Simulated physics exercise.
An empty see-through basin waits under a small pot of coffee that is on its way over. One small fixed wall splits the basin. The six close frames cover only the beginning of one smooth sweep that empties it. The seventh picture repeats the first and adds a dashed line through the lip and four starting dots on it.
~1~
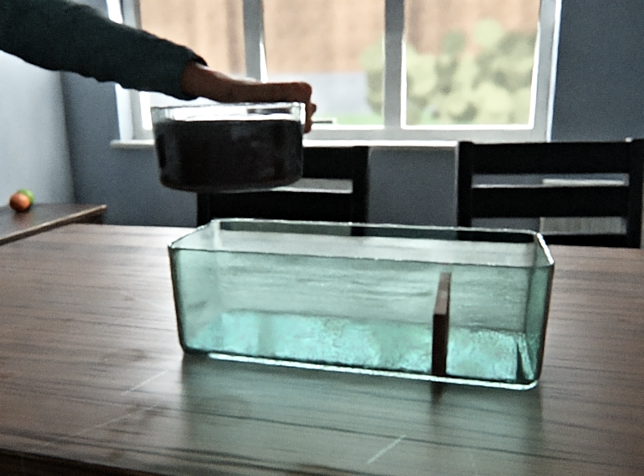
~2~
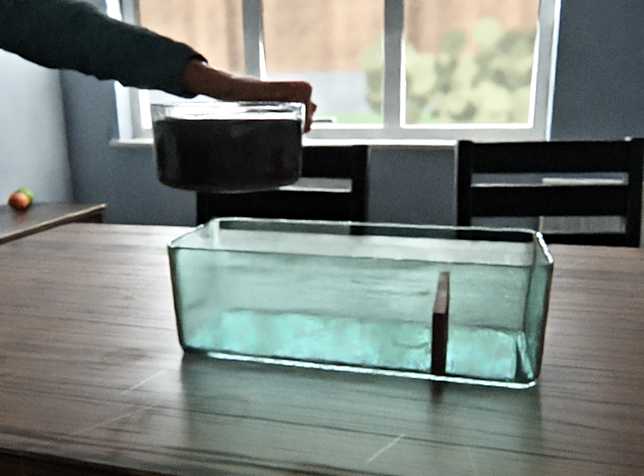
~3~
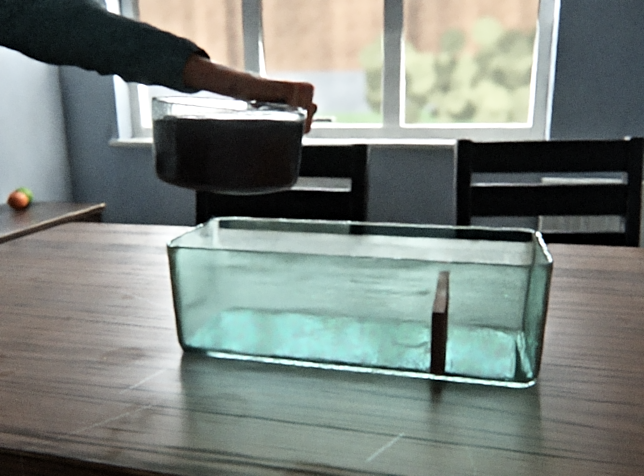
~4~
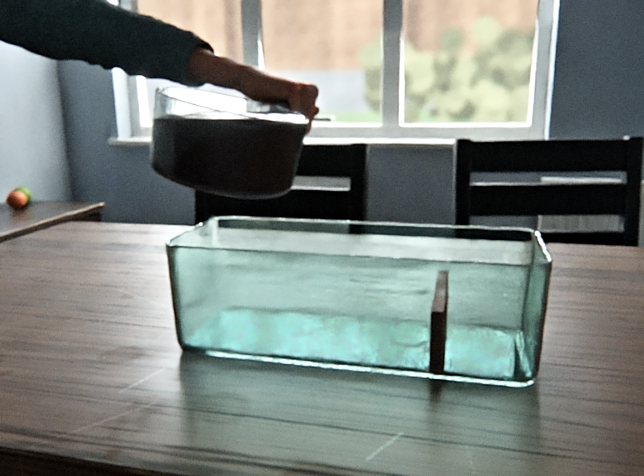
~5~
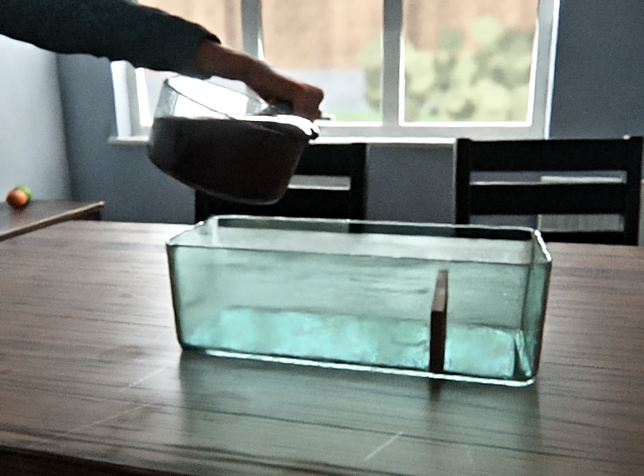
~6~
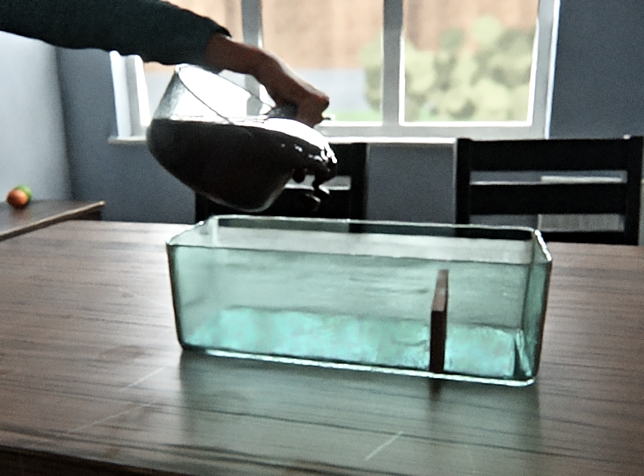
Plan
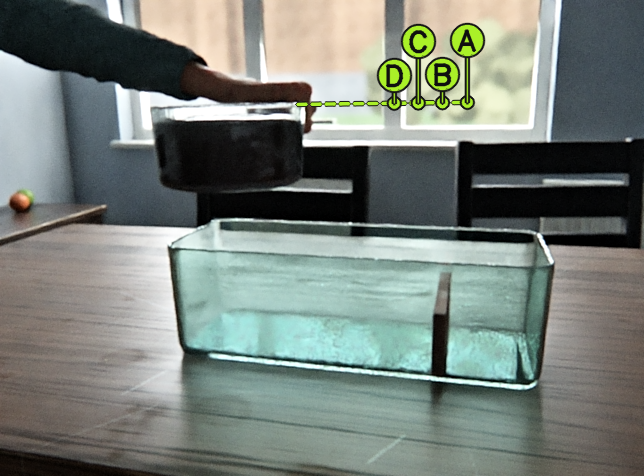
Hand tilting a glass pot of dark coffee rightward above an empty clear basin on a wooden table, coffee slipping over the lip.
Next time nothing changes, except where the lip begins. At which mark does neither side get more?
The best place is D.
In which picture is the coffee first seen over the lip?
In picture 5.
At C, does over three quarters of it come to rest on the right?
No, it does not.
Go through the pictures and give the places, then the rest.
Upright, lip at (297, 104); basin from (182, 349) to (540, 385); top of the wall at (443, 291); nothing has left yet.
Upright, lip at (298, 105); nothing has left yet.
Tipped about 6°, lip at (300, 111); nothing has left yet.
Tipped about 14°, lip at (303, 121); nothing has left yet.
Tipped about 23°, lip at (305, 134); coffee is over the lip, down to (311, 138).
Tipped about 35°, lip at (305, 150); coffee is over the lip, down to (316, 202).
On the marked copy, A at (467, 102); B at (442, 102); C at (418, 103); D at (394, 103).
For place A, about 33 % ends left of the wall and 60 % right of it; 7 % is lost outside.
For place B, about 37 % ends left of the wall and 62 % right of it.
For place C, about 37 % ends left of the wall and 62 % right of it.
For place D, about 52 % ends left of the wall and 47 % right of it.
